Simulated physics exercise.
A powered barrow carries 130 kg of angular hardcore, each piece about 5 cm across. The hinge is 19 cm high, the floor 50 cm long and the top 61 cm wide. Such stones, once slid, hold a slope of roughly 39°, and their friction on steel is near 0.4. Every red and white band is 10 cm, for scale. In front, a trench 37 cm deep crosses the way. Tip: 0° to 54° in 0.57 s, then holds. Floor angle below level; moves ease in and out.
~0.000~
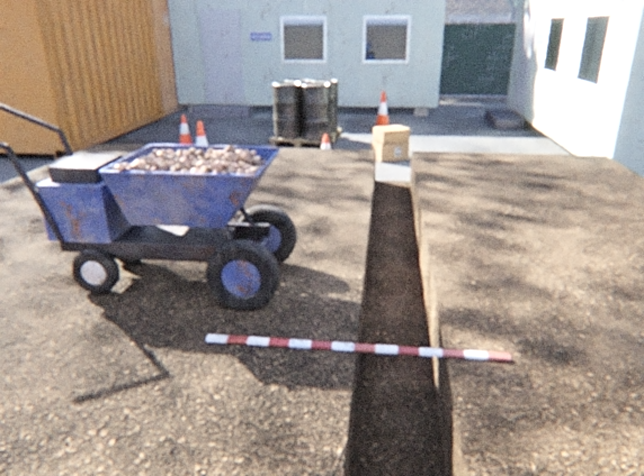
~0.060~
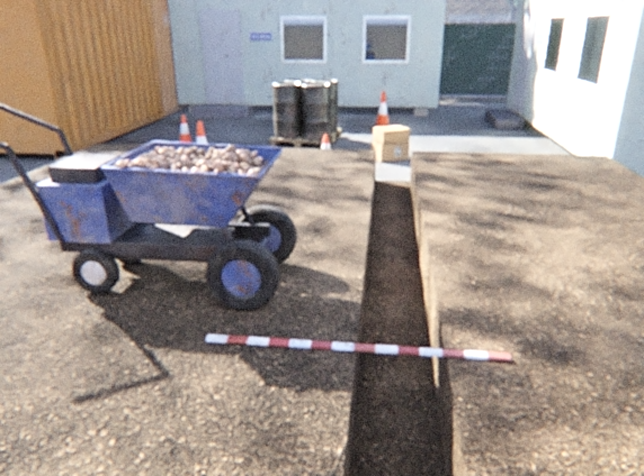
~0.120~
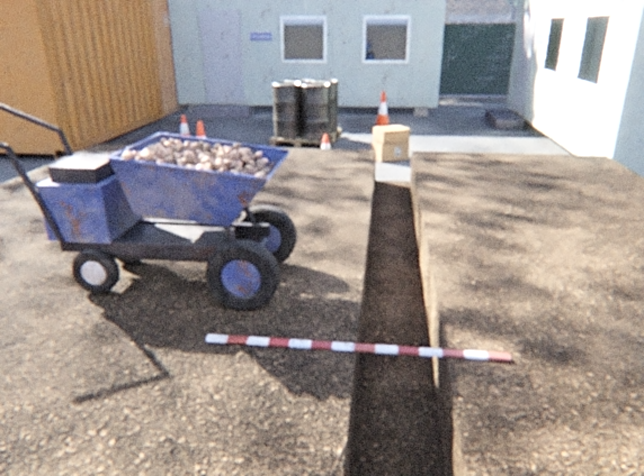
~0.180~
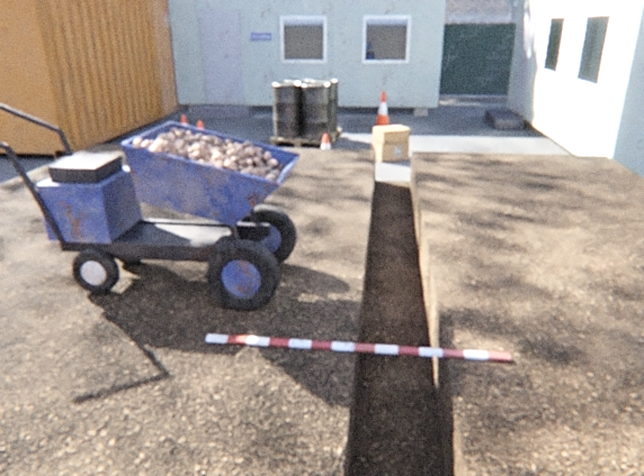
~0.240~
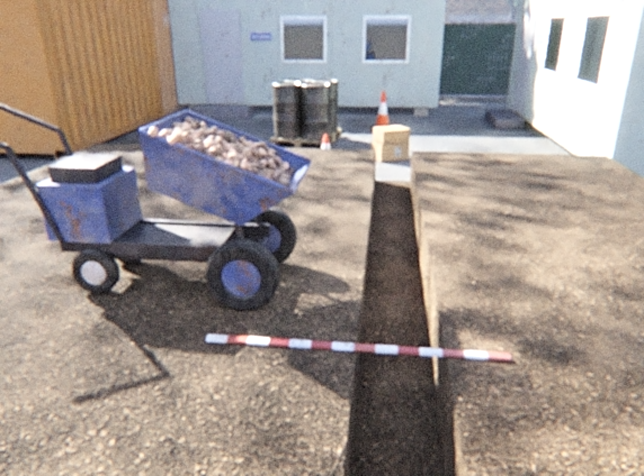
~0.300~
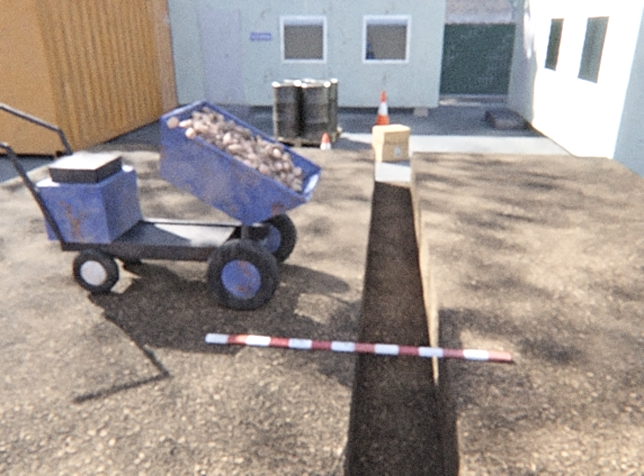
In a yard, a blue barrow's stone-filled tray steadily tilts toward the trench at right.
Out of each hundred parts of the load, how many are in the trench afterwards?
About 35 out of 100.
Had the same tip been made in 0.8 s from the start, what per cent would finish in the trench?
In that case, around 25%.
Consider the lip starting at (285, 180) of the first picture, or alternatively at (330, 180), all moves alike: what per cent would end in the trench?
First spot about 30, second spot about 5 per cent.
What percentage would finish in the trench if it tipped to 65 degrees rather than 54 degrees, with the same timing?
Roughly 60% would end there.
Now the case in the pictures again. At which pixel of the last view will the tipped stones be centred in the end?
Look at roughly (408, 346).
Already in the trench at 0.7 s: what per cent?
About 5 per cent by then.
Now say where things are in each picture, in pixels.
The first frame shows lip at (255, 177), floor tilted 0°, highest stones at (216, 154).
In the second frame, the tray is at 2°, its lip at (258, 178); the top of the load is at (210, 153); the stones move at 0.4 m/s on average.
In the third frame, the tray is at 6°, its lip at (267, 180); the top of the load is at (182, 148); the stones move at 0.8 m/s on average.
The fourth frame shows lip at (279, 185), floor tilted 13°, highest stones at (173, 137); the stones move at 1.2 m/s on average.
In the fifth frame, the tray is at 21°, its lip at (293, 192); the top of the load is at (186, 126); the stones move at 1.3 m/s on average.
The sixth frame shows lip at (307, 202), floor tilted 29°, highest stones at (202, 118); the stones move at 1.4 m/s on average.
After 0.4 s the floor is at 46°; 100 % in the tray; the foremost stones are at (316, 201).
After 0.7 s the floor is at 54°; 94 % in the tray, 4 % short of the trench, 3 % in the trench; the foremost stones are at (380, 232).
After 1.0 s the floor is at 54°; 66 % in the tray, 4 % short of the trench, 29 % in the trench, 1 % past the trench; the foremost stones are at (479, 300).
After 3.0 s the floor is at 54°; 62 % in the tray, 1 % short of the trench, 35 % in the trench, 1 % past the trench; the foremost stones are at (515, 303).
